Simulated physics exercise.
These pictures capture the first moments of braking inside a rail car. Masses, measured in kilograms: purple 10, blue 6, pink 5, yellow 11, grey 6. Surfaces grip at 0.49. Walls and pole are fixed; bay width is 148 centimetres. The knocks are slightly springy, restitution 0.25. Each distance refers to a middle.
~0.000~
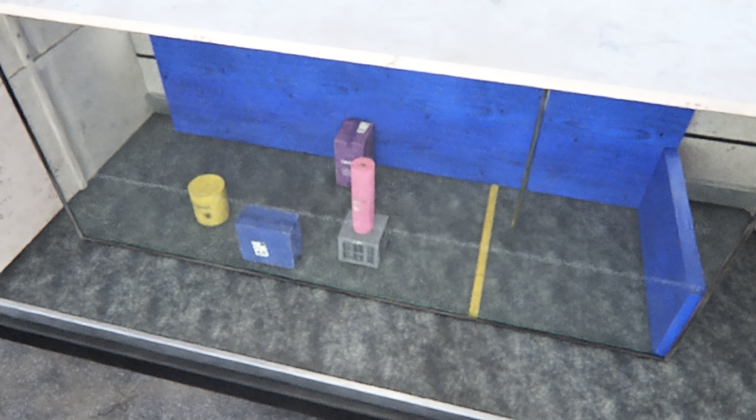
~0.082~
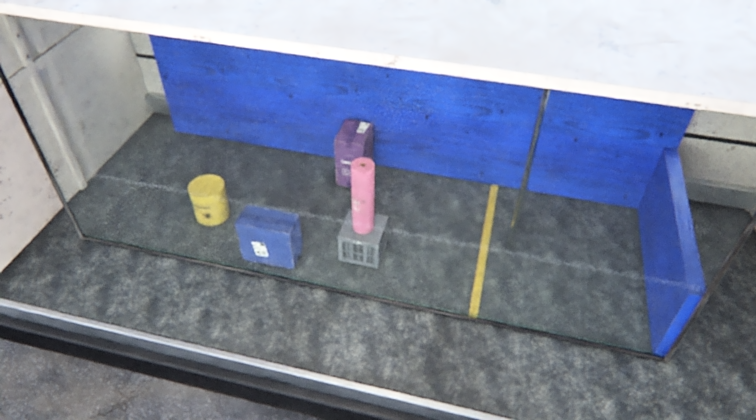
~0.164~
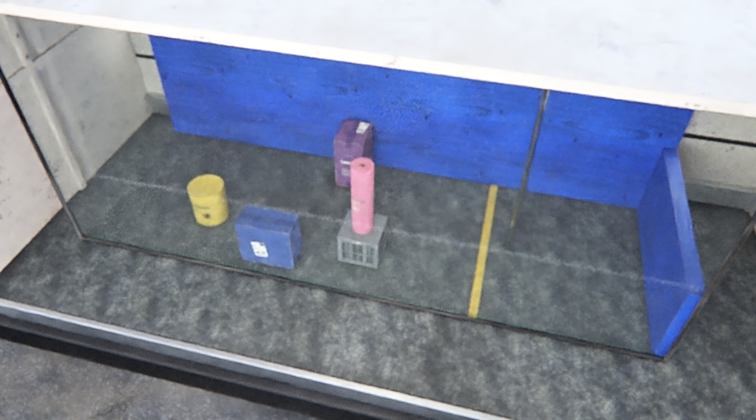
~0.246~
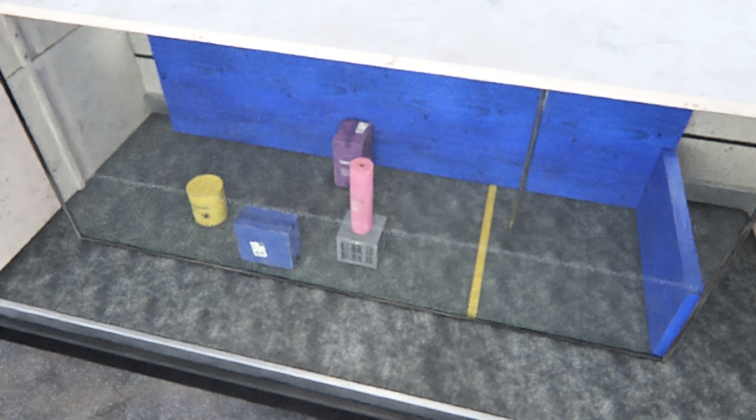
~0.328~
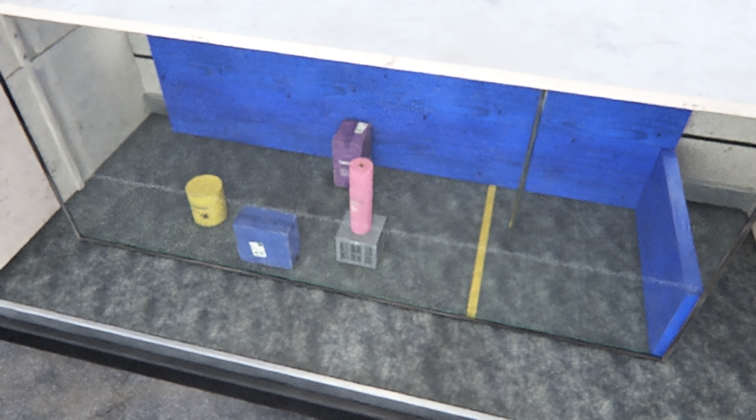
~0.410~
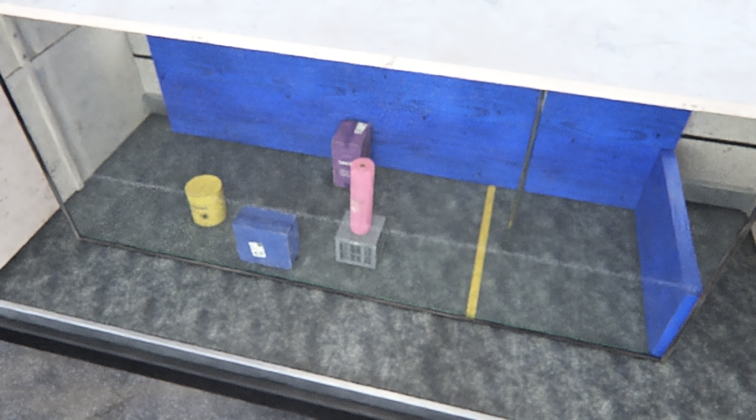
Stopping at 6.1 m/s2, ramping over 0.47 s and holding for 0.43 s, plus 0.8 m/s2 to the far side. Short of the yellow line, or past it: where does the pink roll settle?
Looks like it travels over the line.
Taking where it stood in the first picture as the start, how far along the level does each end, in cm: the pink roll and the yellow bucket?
The pink roll ends 110 away and the yellow bucket 30.
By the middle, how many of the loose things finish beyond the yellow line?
That would be 1 of them.
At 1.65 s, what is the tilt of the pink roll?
Tilt: Approx. 90°.
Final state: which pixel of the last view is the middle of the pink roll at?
I'd put it somewhere close to (503, 257).
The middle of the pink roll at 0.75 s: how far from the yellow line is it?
Position: Approx. 65 cm short.
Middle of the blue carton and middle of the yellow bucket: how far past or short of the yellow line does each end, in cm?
Short side for both: Blue carton 130 cm, yellow bucket 190 cm.
After 0.75 s the pink roll is 66 cm short of the yellow line, tilted 50°, near (396, 205) in the last picture's view; the grey crate 91 cm short of the yellow line, tilted 0°.
After 1.15 s the pink roll is 5 cm past the yellow line, tilted 90°, near (488, 254) in the last picture's view.
After 1.65 s the pink roll is 17 cm past the yellow line, tilted 90°, near (503, 257) in the last picture's view.
Final state at 1.9 s, purple pack stops short of the yellow line; blue carton stops short of the yellow line; pink roll crosses the yellow line; yellow bucket stops short of the yellow line; grey crate stops short of the yellow line.
